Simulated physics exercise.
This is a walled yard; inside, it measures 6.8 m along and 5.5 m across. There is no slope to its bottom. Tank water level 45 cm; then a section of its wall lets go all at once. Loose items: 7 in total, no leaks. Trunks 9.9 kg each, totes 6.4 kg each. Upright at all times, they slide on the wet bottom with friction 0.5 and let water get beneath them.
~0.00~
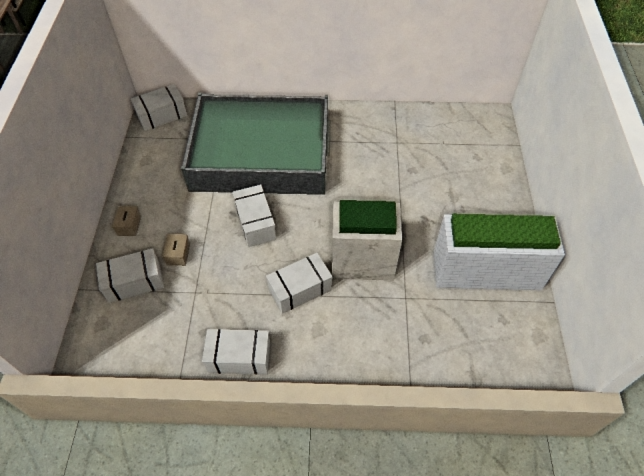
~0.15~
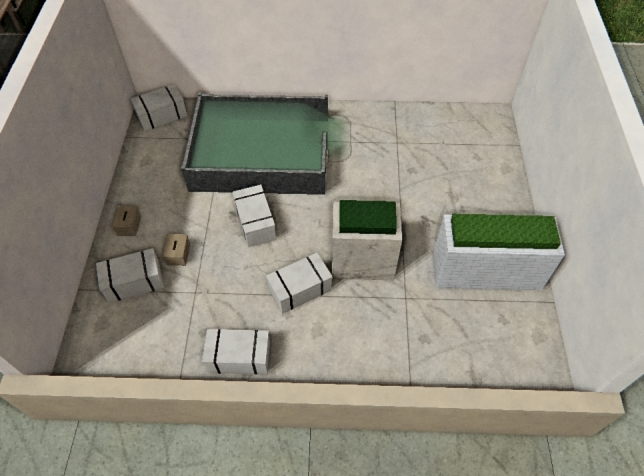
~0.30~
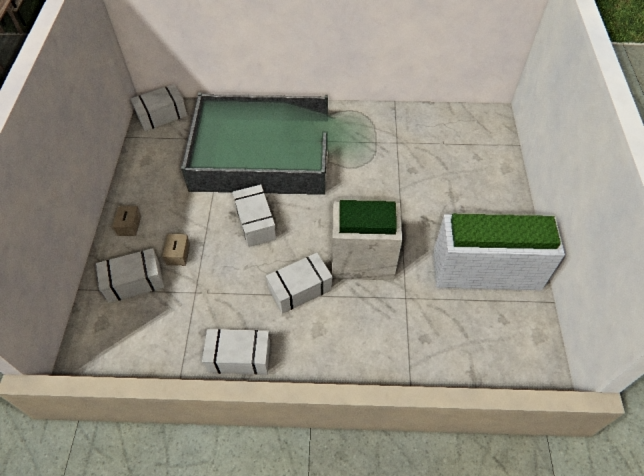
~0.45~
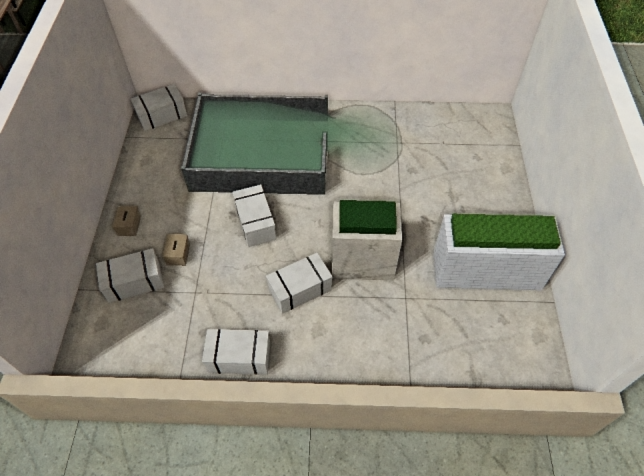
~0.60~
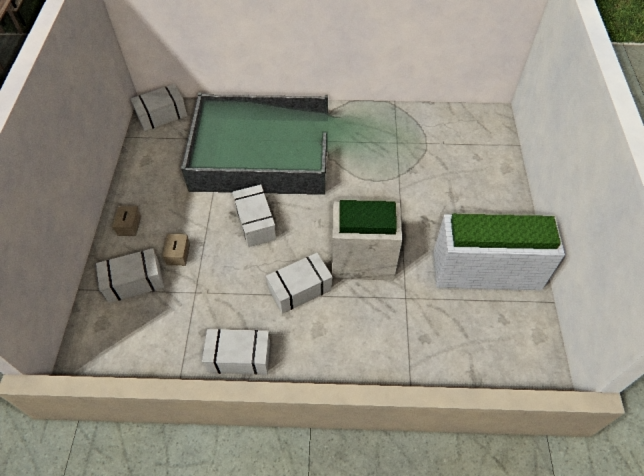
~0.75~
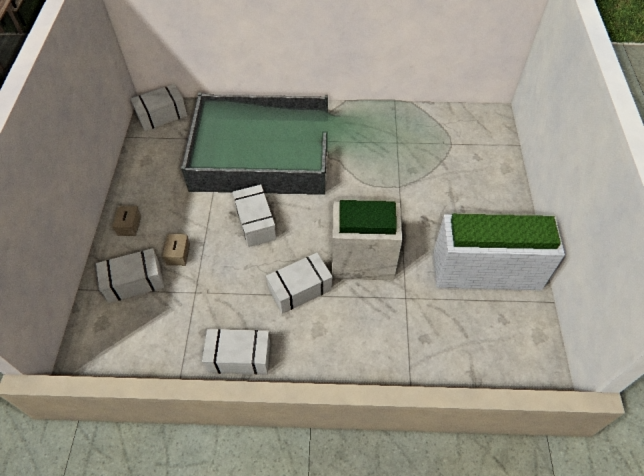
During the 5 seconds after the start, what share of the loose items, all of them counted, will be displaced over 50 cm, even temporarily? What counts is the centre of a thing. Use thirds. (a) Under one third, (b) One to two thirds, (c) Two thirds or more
a.
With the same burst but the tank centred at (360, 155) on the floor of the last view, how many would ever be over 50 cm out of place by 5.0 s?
Then 0 of them would.
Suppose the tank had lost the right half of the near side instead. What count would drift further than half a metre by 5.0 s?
Count: 3.
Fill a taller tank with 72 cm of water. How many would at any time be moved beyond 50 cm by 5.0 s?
That would make 1 of them.
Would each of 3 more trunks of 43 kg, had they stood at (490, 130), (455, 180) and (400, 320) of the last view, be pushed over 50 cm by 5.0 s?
In the order asked: Above the mark; above the mark; below the mark.
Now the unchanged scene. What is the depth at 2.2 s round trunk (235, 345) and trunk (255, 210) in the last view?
0 and 0 cm.
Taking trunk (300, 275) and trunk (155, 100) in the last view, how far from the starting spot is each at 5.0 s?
Going in order, that's 0 cm for one and 0 cm for the other.
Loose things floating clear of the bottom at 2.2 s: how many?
The number is 0.
After 1.1 s 0 of 7 are over 50 cm from their spots; 0 afloat.
After 2.2 s 0 of 7 are over 50 cm from their spots; 0 afloat.
After 3.5 s 0 of 7 are over 50 cm from their spots; 0 afloat.
After 5.0 s 0 of 7 are over 50 cm from their spots, and 0 have been at some point; 0 afloat.
